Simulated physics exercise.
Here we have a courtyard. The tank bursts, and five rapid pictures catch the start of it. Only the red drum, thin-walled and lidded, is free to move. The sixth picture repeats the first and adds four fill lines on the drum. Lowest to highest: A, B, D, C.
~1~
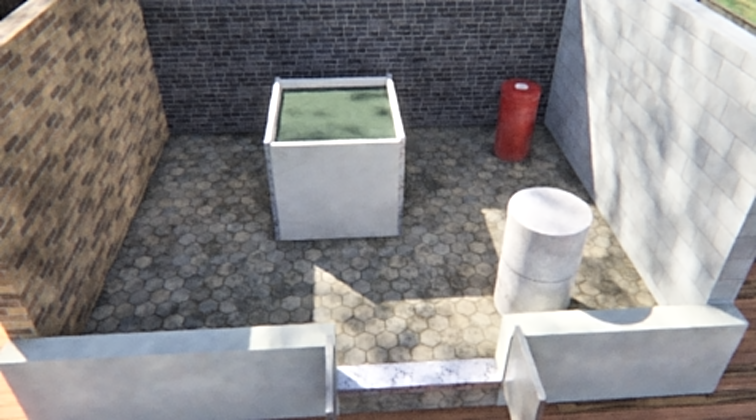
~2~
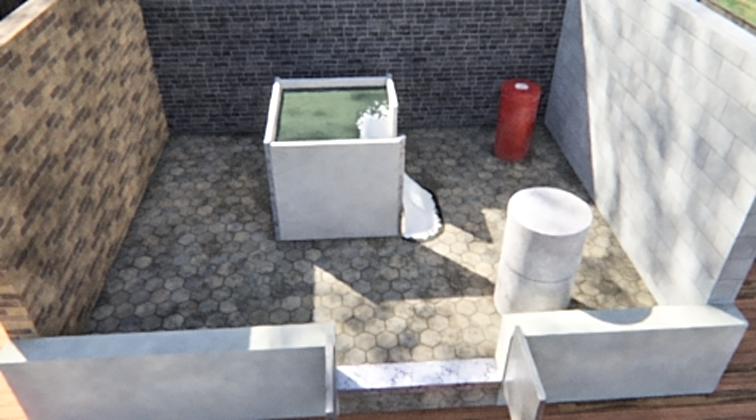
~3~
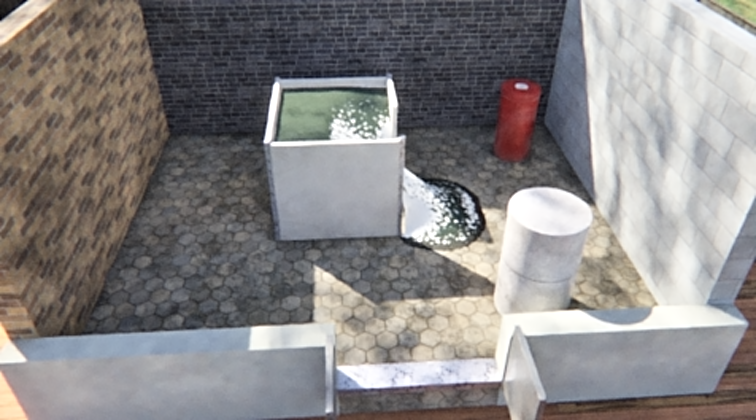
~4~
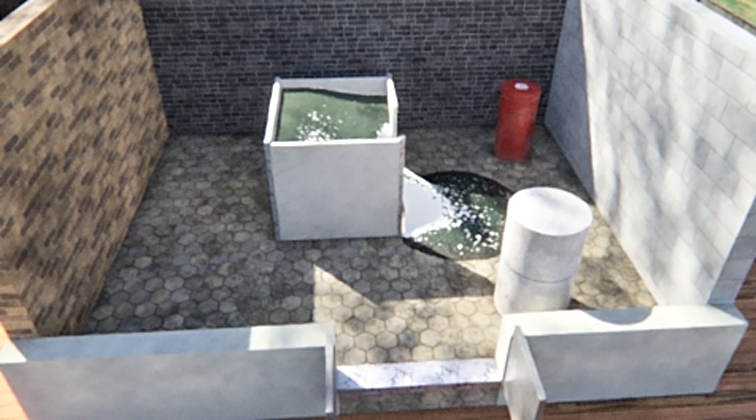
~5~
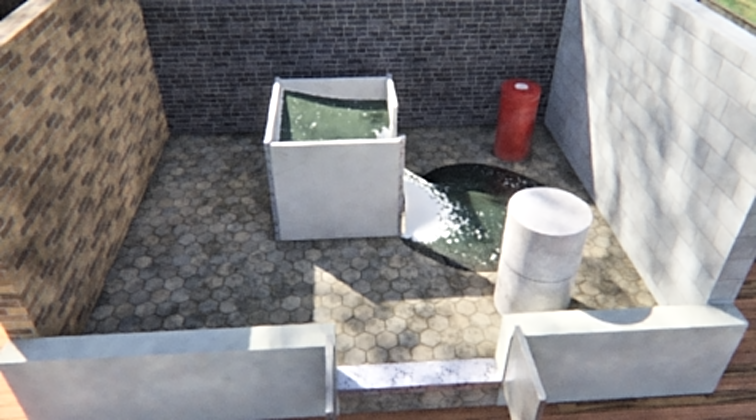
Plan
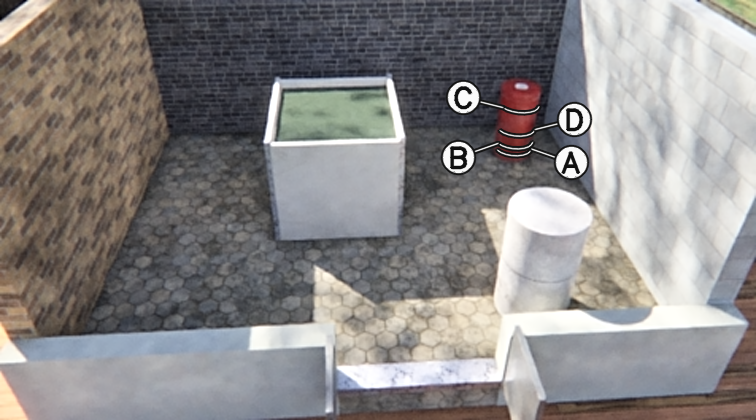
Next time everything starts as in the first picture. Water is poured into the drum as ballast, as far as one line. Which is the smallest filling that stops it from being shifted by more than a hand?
I would pick mark D.
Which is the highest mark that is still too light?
B it is.
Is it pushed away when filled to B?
Yes, it does.
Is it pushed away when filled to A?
Yes, that goes wrong.
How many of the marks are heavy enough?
Two of them.
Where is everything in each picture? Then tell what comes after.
Lid of the red drum at (521, 87); tank full, its middle at (335, 114); open gate at (419, 323), in the first picture.
In the second picture, 2 % of the ground under water, its edge towards the drum at (428, 195).
In the third picture, 5 % of the ground under water, its edge towards the drum at (440, 182).
In the fourth picture, 9 % of the ground under water, its edge towards the drum at (438, 176).
Lid of the red drum at (521, 87); 14 % of the ground under water, its edge towards the drum at (438, 176), in the fifth picture.
In white, A at (517, 155); B at (518, 148); C at (524, 112); D at (520, 136); from the bottom up A, B, D, C.
If A is chosen, it is pushed about 7 times its own width away.
If B is chosen, it is pushed about twice its own width away.
If C is chosen, it does not move.
If D is chosen, it does not move.
